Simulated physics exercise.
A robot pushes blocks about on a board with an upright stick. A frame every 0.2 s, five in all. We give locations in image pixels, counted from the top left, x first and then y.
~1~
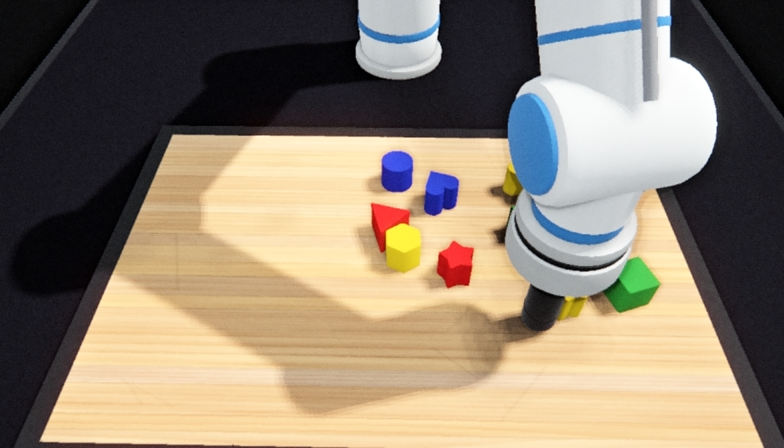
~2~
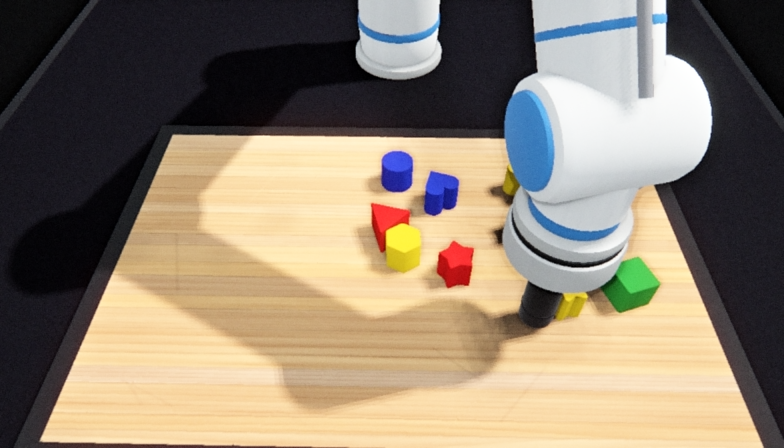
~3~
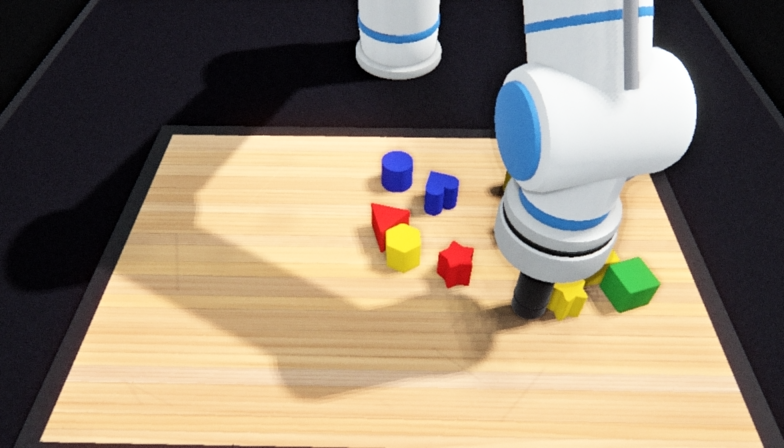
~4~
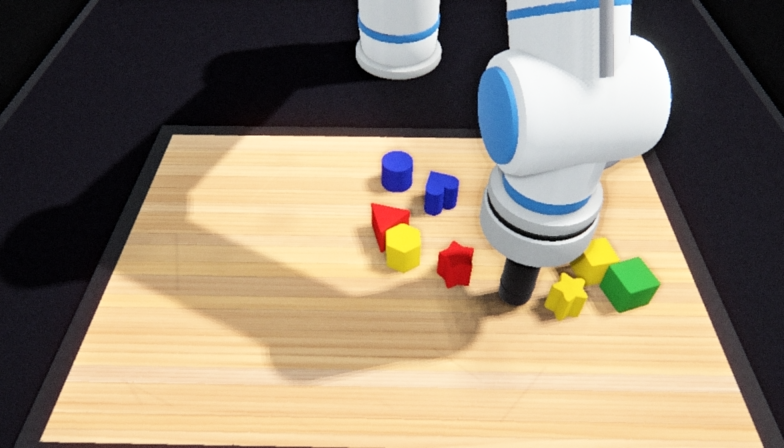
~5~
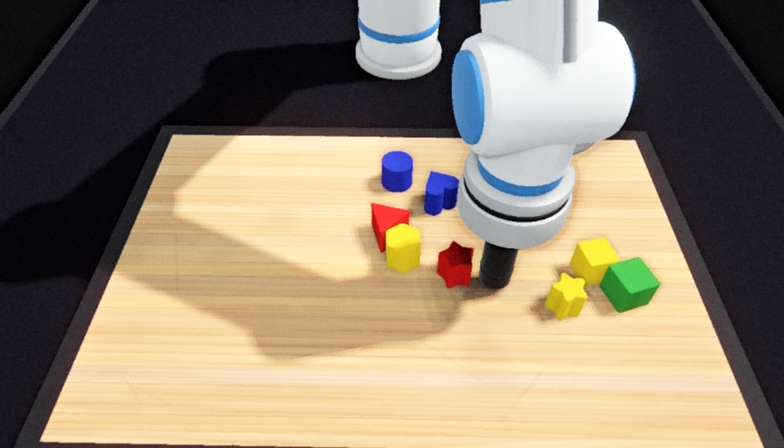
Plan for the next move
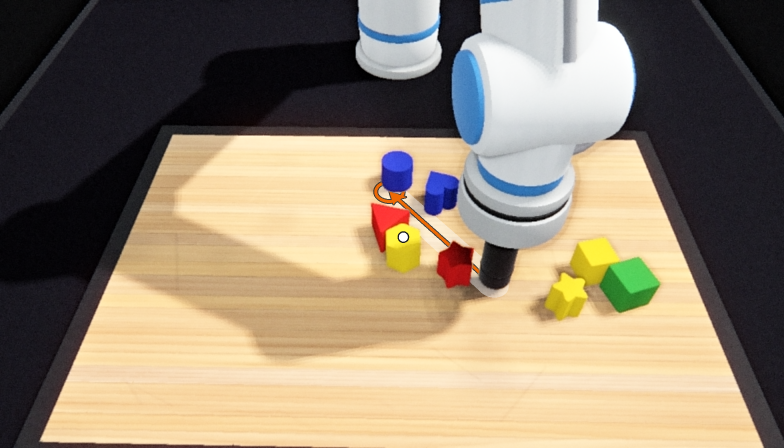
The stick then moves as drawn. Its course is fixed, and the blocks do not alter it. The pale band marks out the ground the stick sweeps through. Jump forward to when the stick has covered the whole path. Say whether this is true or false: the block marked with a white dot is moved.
That claim is false.
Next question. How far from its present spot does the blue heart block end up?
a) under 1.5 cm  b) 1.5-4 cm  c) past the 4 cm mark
Answer: A.
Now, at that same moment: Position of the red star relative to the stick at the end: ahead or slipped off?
It slips away.
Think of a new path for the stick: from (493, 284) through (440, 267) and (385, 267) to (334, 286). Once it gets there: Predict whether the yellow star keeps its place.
Once the path is done, it remains where it sat before.
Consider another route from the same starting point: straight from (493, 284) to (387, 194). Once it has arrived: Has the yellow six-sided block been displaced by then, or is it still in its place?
The push misses it.
Path on the board, straight from (493, 284) to (389, 192); the dot is on the yellow six-sided block.
What follows on the original path. One third of the way, stick at (455, 242); red star at (442, 249), turned 55° anticlockwise.
Two thirds of the way, stick at (420, 212); blue heart block at (440, 179), turned 20° clockwise; red star at (442, 249), turned 55° anticlockwise.
At the end, stick at (389, 185); blue disc at (392, 150); yellow six-sided block in place; blue heart block at (439, 177), turned 30° clockwise; red star at (442, 249), turned 55° anticlockwise.
